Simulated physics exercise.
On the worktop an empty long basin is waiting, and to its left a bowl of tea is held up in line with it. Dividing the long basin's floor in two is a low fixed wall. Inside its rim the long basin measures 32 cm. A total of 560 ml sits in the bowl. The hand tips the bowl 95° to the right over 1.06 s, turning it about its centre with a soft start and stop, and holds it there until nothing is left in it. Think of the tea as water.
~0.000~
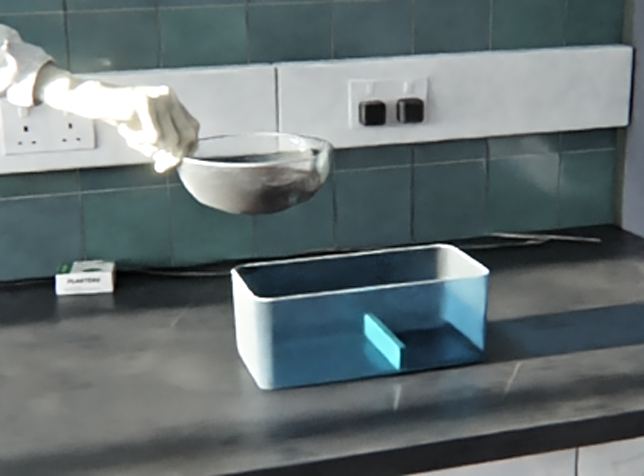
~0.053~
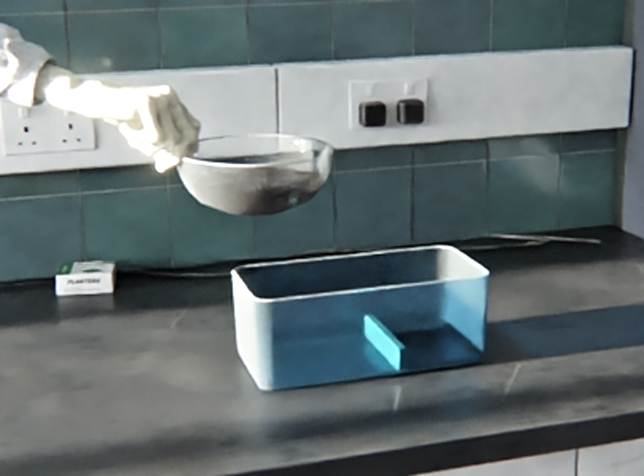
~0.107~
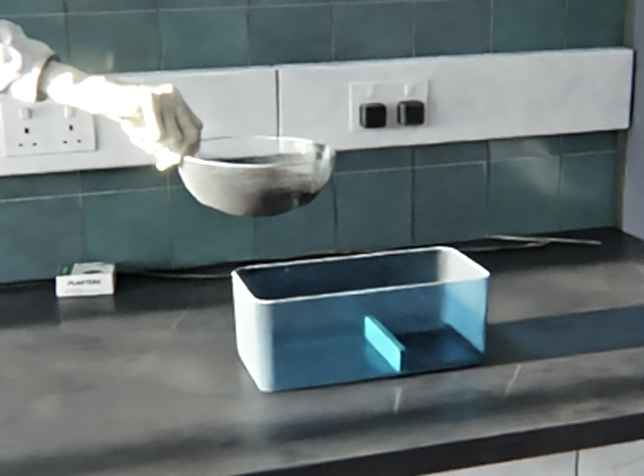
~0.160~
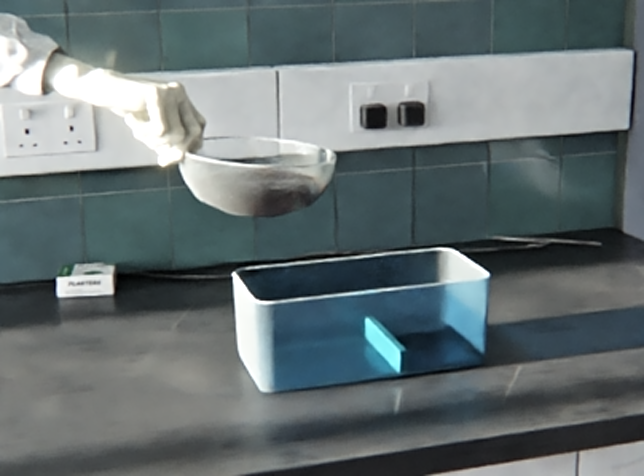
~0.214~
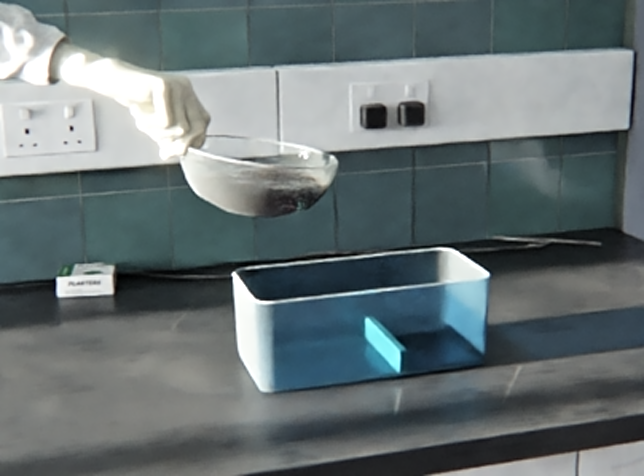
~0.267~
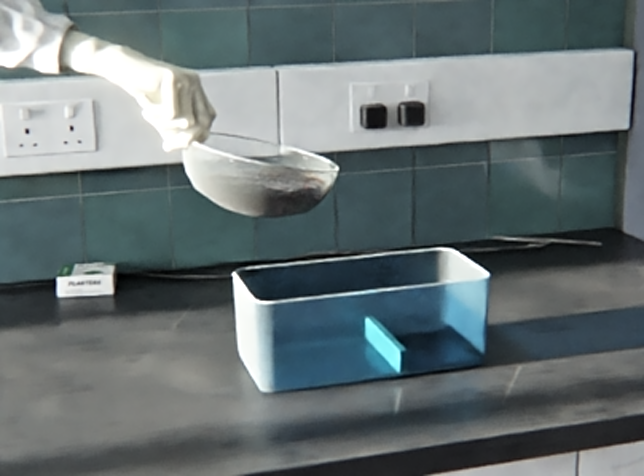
Gloved hand gradually tilting a bowl of liquid to the right above an empty long basin on a dark worktop.
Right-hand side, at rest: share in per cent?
9 per cent.
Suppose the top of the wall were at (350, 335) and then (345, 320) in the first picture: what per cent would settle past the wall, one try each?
I'd say 60 percent on the first go, 65 percent on the next.
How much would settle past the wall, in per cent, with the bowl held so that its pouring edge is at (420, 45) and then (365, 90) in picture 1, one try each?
I'd expect close to 60 per cent and then close to 65 per cent.
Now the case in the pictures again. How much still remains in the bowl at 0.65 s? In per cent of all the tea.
Roughly 48 %.
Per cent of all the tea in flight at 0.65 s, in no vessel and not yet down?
It comes to about 38 percent.
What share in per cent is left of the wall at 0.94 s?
The left part holds some 80 per cent.
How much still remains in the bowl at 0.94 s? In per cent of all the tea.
Remaining share: Approx. 5 %.
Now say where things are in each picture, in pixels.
The first picture shows tilt 0°; pouring edge (329, 144); surface from (188, 184) to (318, 173); the long basin's rim runs from (243, 285) to (470, 260); the wall's top is at (385, 331).
The second picture shows tilt 1°; pouring edge (330, 146); surface from (189, 184) to (318, 174).
The third picture shows tilt 2°; pouring edge (331, 150); surface from (190, 184) to (319, 177).
The fourth picture shows tilt 5°; pouring edge (332, 154); surface from (191, 184) to (320, 179).
The fifth picture shows tilt 9°; pouring edge (333, 159); surface from (193, 182) to (321, 180).
The sixth picture shows tilt 14°; pouring edge (334, 166); surface from (197, 182) to (324, 181).
After 0.65 s the tilt is 65° and 47 per cent is still to pour, 14 is left of the wall and 0 right of it.
After 0.94 s the tilt is 92° and 5 per cent is still to pour, 79 is left of the wall and 6 right of it.
After 1.24 s the tilt is 95° and 0 per cent is still to pour, 90 is left of the wall and 9 right of it.
After 1.56 s the tilt is 95° and 0 per cent is still to pour, 90 is left of the wall and 9 right of it.
In the end 90 per cent lies left of the wall, 9 right of it and 1 outside.
